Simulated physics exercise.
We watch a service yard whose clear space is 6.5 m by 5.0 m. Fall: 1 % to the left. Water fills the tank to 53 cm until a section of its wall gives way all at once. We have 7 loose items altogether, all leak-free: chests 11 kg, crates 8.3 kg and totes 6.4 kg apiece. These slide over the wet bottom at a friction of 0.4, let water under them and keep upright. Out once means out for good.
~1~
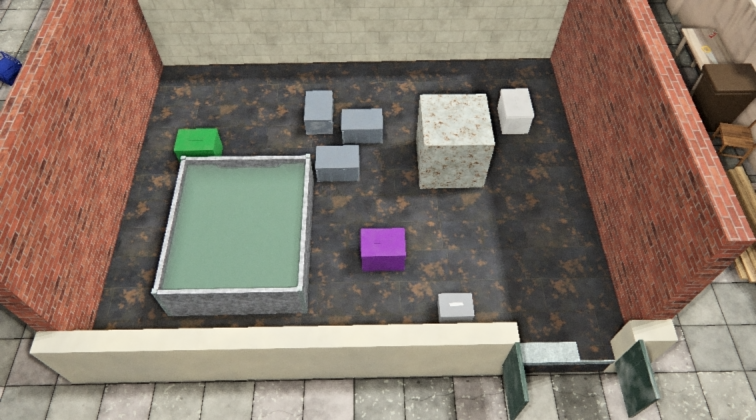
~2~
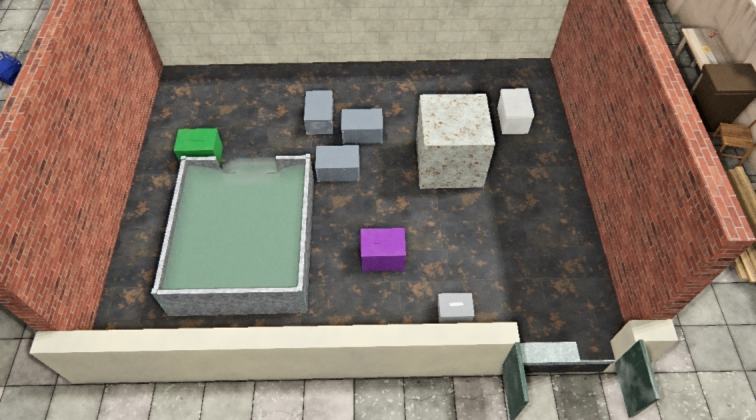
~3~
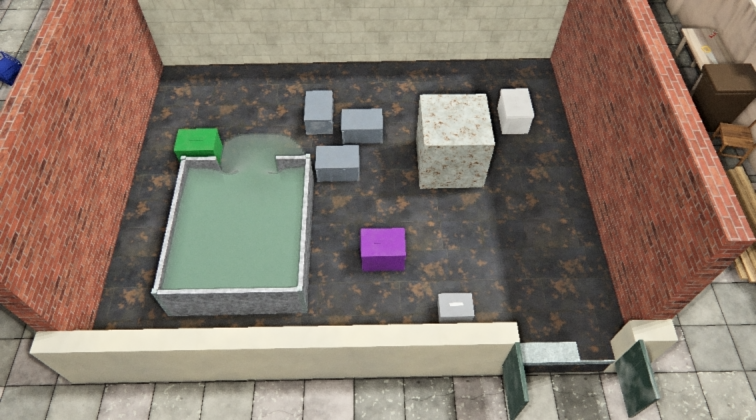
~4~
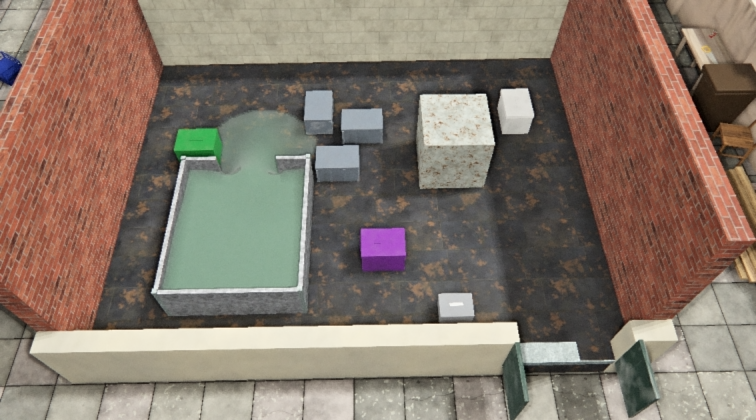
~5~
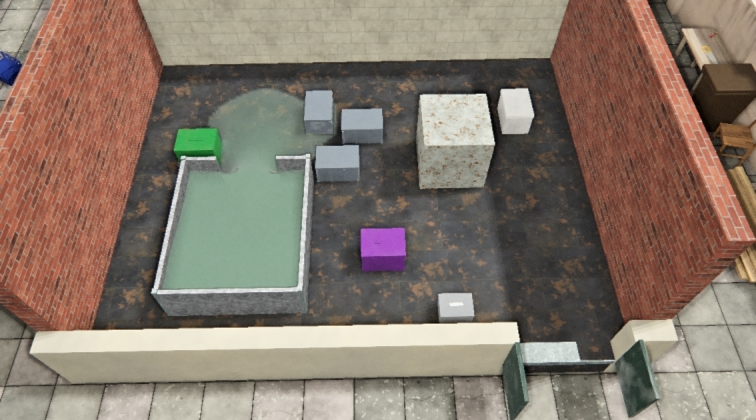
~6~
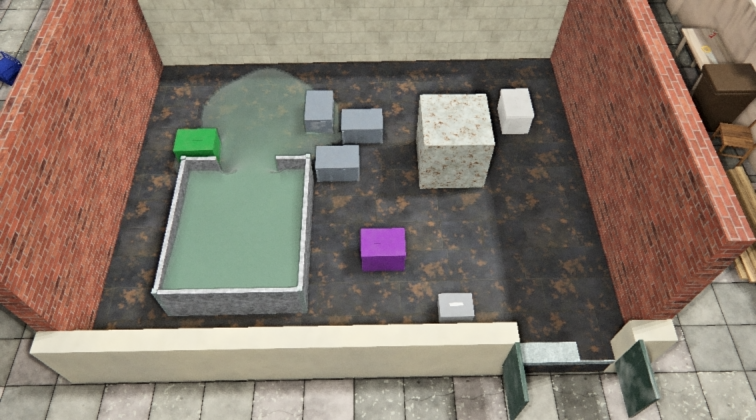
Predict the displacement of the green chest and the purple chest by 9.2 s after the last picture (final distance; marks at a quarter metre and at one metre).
At the end, green chest: Long move; purple chest: Almost still.
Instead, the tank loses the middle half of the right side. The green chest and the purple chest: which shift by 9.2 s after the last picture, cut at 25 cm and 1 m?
In that case the green chest barely shifts, the purple chest travels far.
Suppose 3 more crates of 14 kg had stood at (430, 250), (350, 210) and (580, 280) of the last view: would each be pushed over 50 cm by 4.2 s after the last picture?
Going through them in the order asked, they come out shy of the mark, shy of the mark and shy of the mark.
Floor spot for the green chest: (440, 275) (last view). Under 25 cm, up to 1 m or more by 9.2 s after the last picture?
Put there, it remains roughly in place.
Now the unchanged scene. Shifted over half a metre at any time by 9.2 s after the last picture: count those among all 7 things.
Tally: 4.
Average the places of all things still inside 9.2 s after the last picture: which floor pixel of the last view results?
Roughly at (406, 232).
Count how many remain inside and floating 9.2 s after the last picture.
I'd say 2 of them.
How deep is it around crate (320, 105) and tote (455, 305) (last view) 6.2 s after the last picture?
First about 6 cm, second about 0 cm.
Then, 1.2 s after the last picture the green chest is near (172, 140), 0.3 m from its start, aground; the purple chest is near (383, 242), 0.0 m from its start, aground; 0 of 7 are out; 0 afloat.
Then, 3.8 s after the last picture the green chest is near (176, 160), 0.4 m from its start, afloat; the purple chest is near (383, 242), 0.0 m from its start, aground; 0 of 7 are out; 2 afloat.
Then, 6.2 s after the last picture the green chest is near (145, 231), 1.6 m from its start, afloat; the purple chest is near (383, 242), 0.0 m from its start, aground; 0 of 7 are out; 2 afloat.
Then, 9.2 s after the last picture the green chest is near (134, 313), 2.7 m from its start, afloat; the purple chest is near (383, 242), 0.0 m from its start, aground; 0 of 7 are out; 2 afloat.
